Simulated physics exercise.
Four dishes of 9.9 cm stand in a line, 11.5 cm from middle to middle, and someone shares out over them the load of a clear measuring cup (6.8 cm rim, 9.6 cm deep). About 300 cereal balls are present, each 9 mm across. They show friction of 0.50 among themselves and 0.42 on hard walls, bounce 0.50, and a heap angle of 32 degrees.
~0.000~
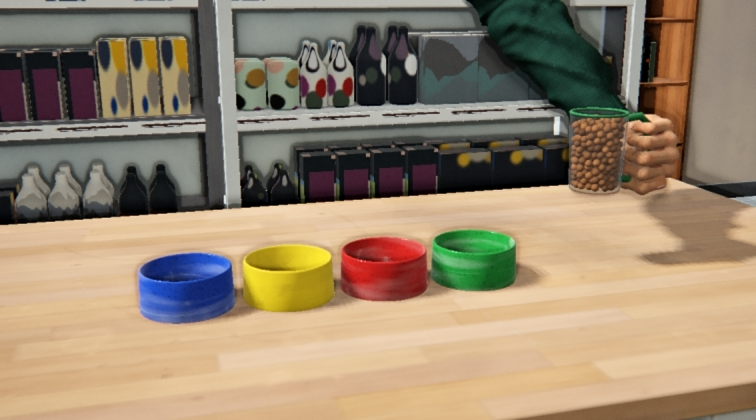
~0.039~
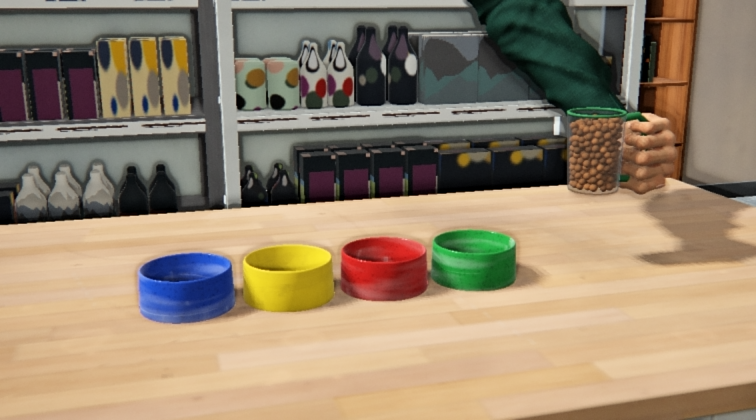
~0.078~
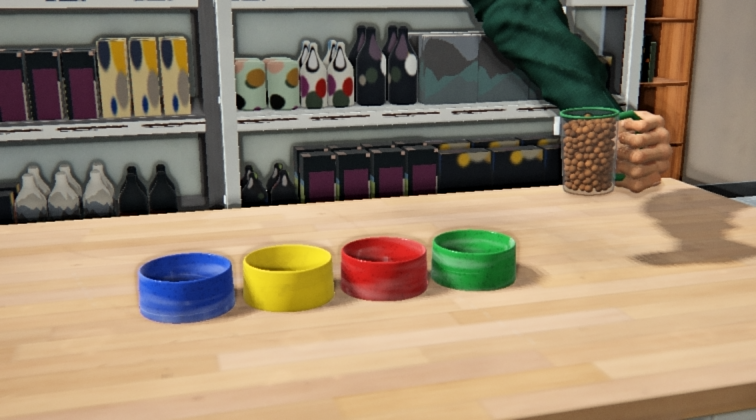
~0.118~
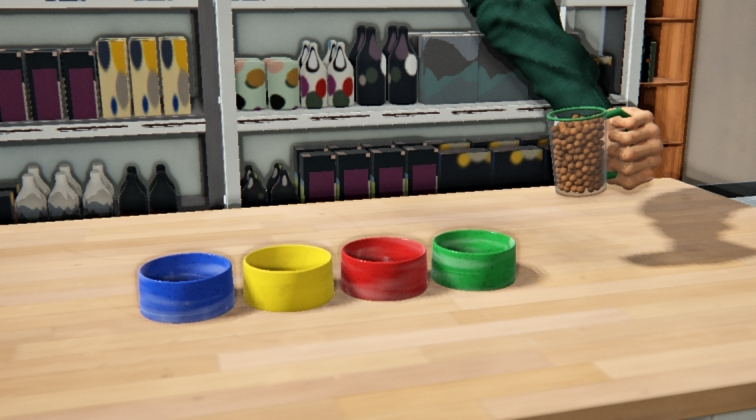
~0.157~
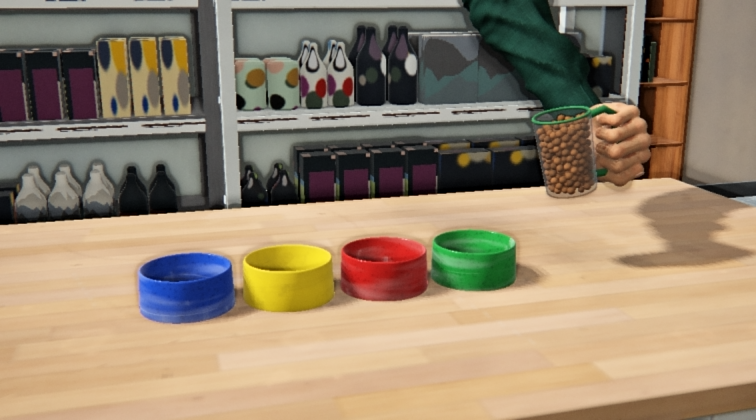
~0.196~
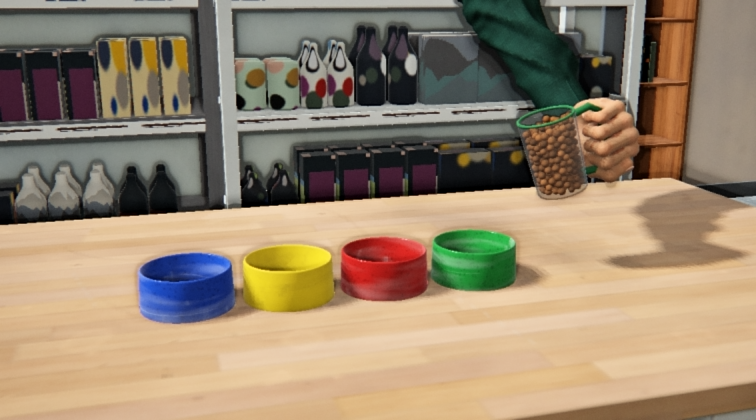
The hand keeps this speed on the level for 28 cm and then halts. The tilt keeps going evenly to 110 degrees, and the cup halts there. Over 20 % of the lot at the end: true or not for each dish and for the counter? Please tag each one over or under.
Red - under; blue - under; green - under; yellow - over; counter - over.
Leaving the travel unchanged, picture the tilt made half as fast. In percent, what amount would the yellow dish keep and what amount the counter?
In that case the yellow dish gets 60 while the counter gets 40.
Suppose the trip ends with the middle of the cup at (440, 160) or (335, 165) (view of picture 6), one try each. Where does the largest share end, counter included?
First try: Red; second try: Yellow.
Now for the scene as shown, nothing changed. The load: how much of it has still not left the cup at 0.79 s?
Close to 85 in a hundred.
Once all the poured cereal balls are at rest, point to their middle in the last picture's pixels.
Look around (307, 280) in the last picture.
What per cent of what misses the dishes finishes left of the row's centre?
50 per cent.
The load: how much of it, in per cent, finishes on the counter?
30 per cent.
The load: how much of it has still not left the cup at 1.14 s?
Around 45 in a hundred.
After 0.55 s, tilt 62 degrees; cup holds 100 %.
Then, at 0.79 s, tilt 92 degrees; cup holds 85 %, yellow 5 %.
After 1.14 s, tilt 110 degrees; cup holds 45 %, yellow 40 %.
By 2.7 s all is still; red 0 %, blue 0 %, green 0 %, yellow 65 %, counter 30 %.
